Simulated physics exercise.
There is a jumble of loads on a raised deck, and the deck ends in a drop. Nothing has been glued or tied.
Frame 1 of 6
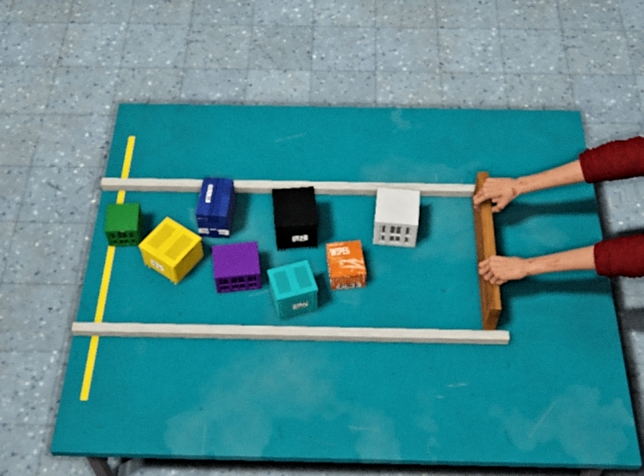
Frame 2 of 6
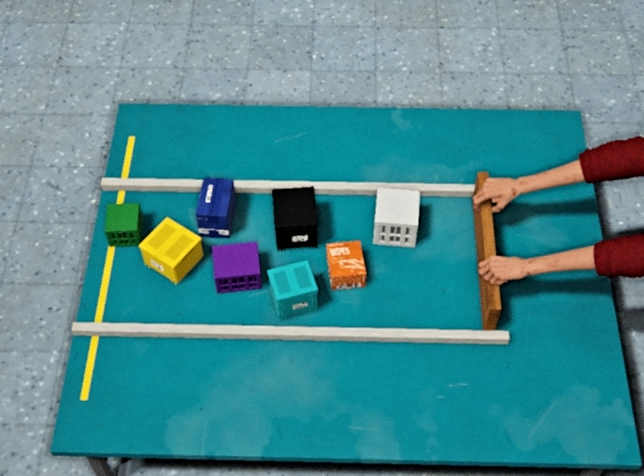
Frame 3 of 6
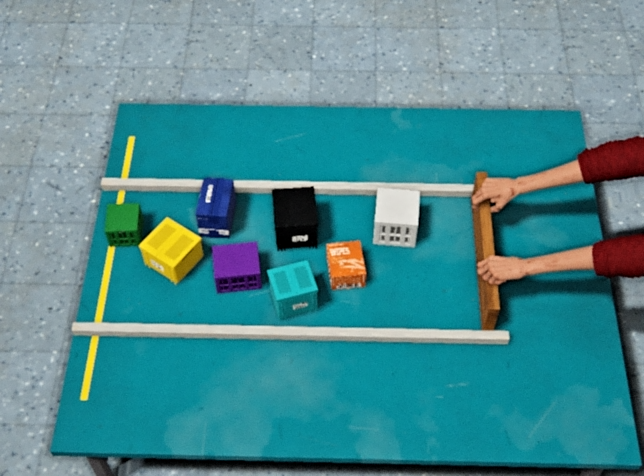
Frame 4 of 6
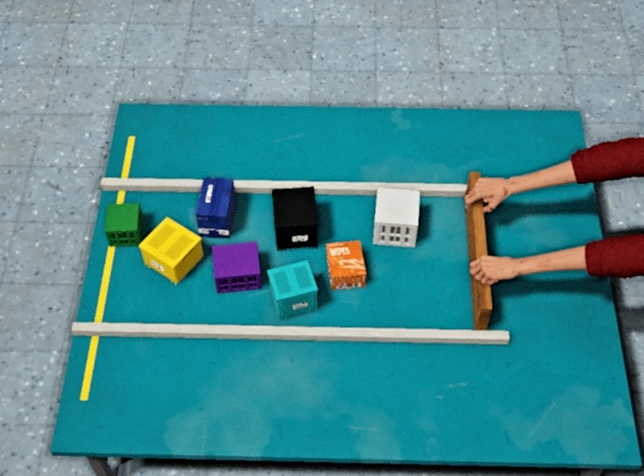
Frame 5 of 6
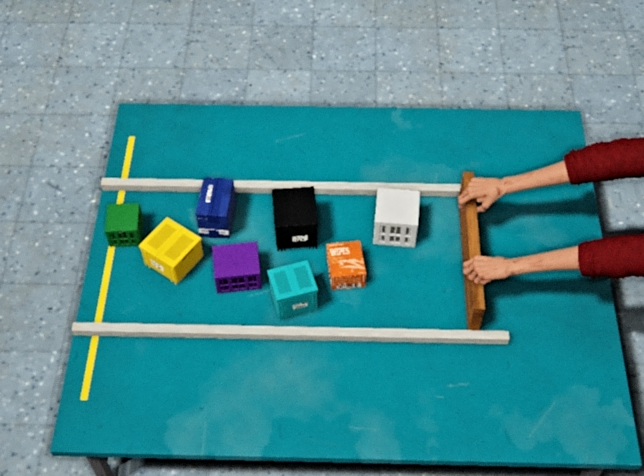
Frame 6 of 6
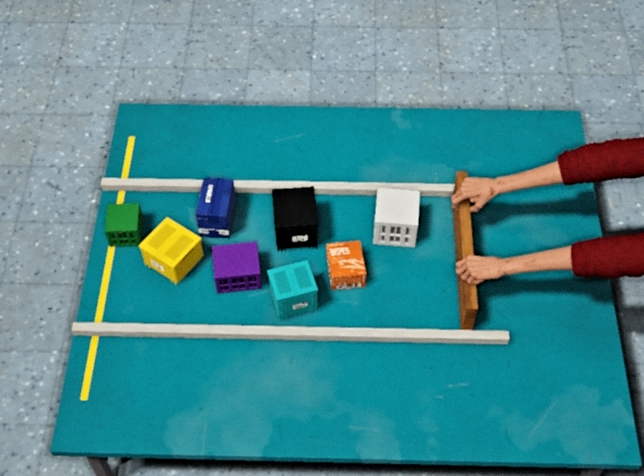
The video shows colored boxes scattered between two pale rails on a teal table, one beside a yellow tape line. Two hands hold a wooden plank at the right, then slide it slightly left while the boxes stay still.
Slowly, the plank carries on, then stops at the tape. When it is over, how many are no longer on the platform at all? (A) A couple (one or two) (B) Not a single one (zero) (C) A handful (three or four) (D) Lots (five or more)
D.
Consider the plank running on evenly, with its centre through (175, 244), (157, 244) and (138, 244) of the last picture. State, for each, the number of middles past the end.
Respectively 3, 3 and 5.
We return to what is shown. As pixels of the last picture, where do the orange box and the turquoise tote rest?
Orange box: About (90, 258); turquoise tote: About (79, 298).
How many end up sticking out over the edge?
The number overhanging is 3.
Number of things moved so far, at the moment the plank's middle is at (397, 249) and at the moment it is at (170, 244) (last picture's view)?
Tally: First 1; then 8.
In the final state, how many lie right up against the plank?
The count in contact is 3.
Soon after, none off yet; green crate at rest near (125, 225); yellow tote at rest near (172, 251); blue parcel at rest near (217, 208).
In the end, the number that fall off is five or more; gone, black tote, purple crate, blue parcel, yellow tote and green crate.
